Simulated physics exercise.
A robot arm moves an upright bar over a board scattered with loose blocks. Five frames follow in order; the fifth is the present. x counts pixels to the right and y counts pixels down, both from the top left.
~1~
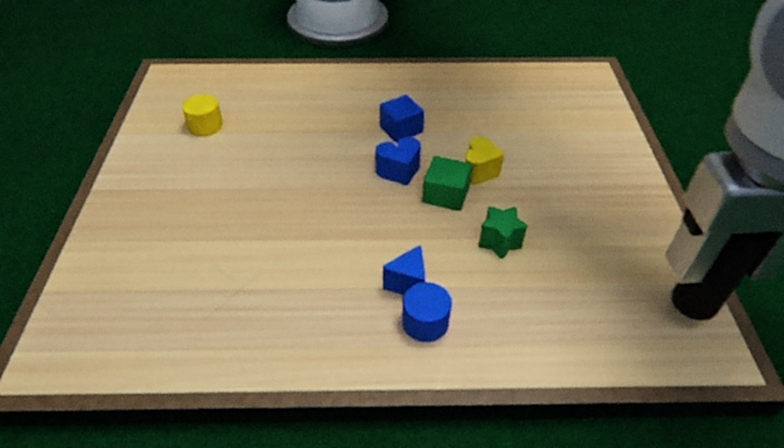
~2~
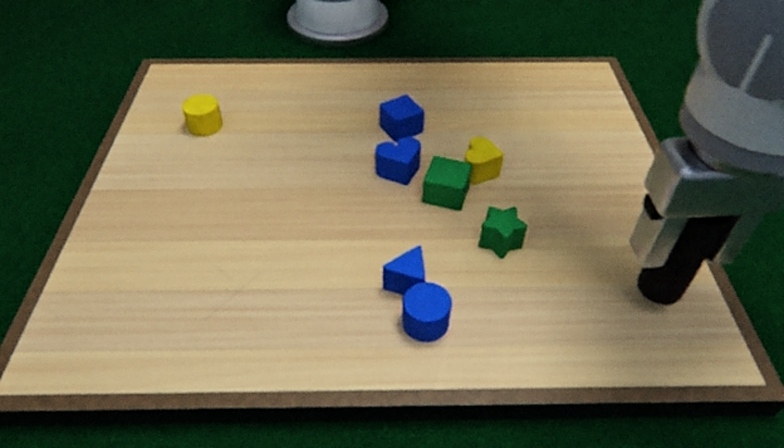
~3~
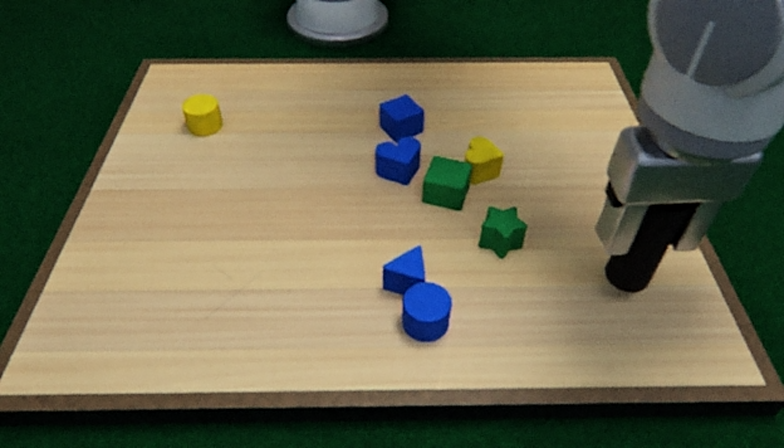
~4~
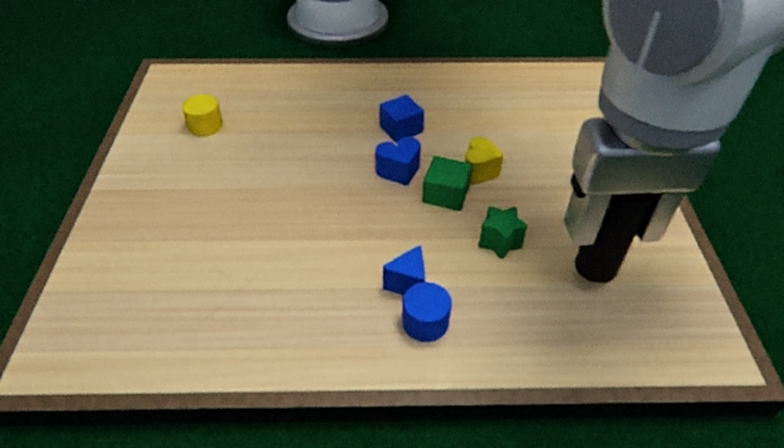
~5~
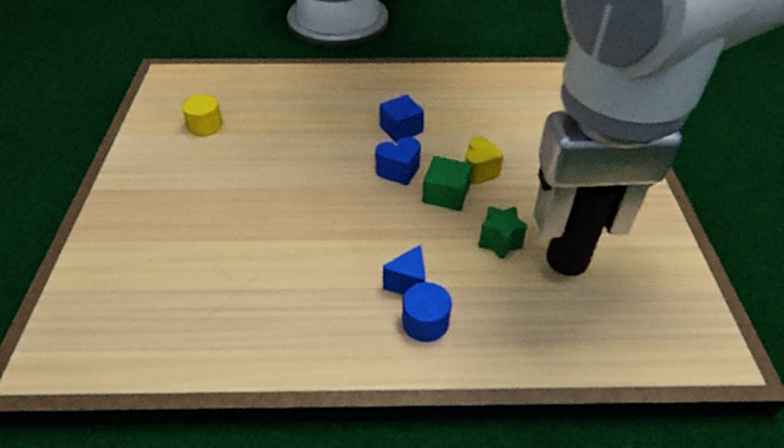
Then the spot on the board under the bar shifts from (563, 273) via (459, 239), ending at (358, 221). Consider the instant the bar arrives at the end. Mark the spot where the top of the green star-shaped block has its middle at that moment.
Put as a pixel place, it's (415, 182).
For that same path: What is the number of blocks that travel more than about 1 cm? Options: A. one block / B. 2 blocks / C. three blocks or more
Letter B.
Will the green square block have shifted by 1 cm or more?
Answer: Yes.
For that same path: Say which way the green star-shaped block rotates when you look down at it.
Looking down, my answer is that the green star-shaped block rotates clockwise.
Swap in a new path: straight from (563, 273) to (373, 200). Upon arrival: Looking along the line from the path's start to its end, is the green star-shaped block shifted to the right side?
That would be a yes.
The first path, step by step. One third of the way, bar (495, 236); green star-shaped block (475, 203).
Two thirds of the way, bar (426, 219); green square block (439, 160), turned 15° clockwise; green star-shaped block (425, 184), turned 35° clockwise.
At the end, bar (357, 209); blue triangular block not moved; green square block (439, 160), turned 15° clockwise; green star-shaped block (415, 182), turned 60° clockwise.
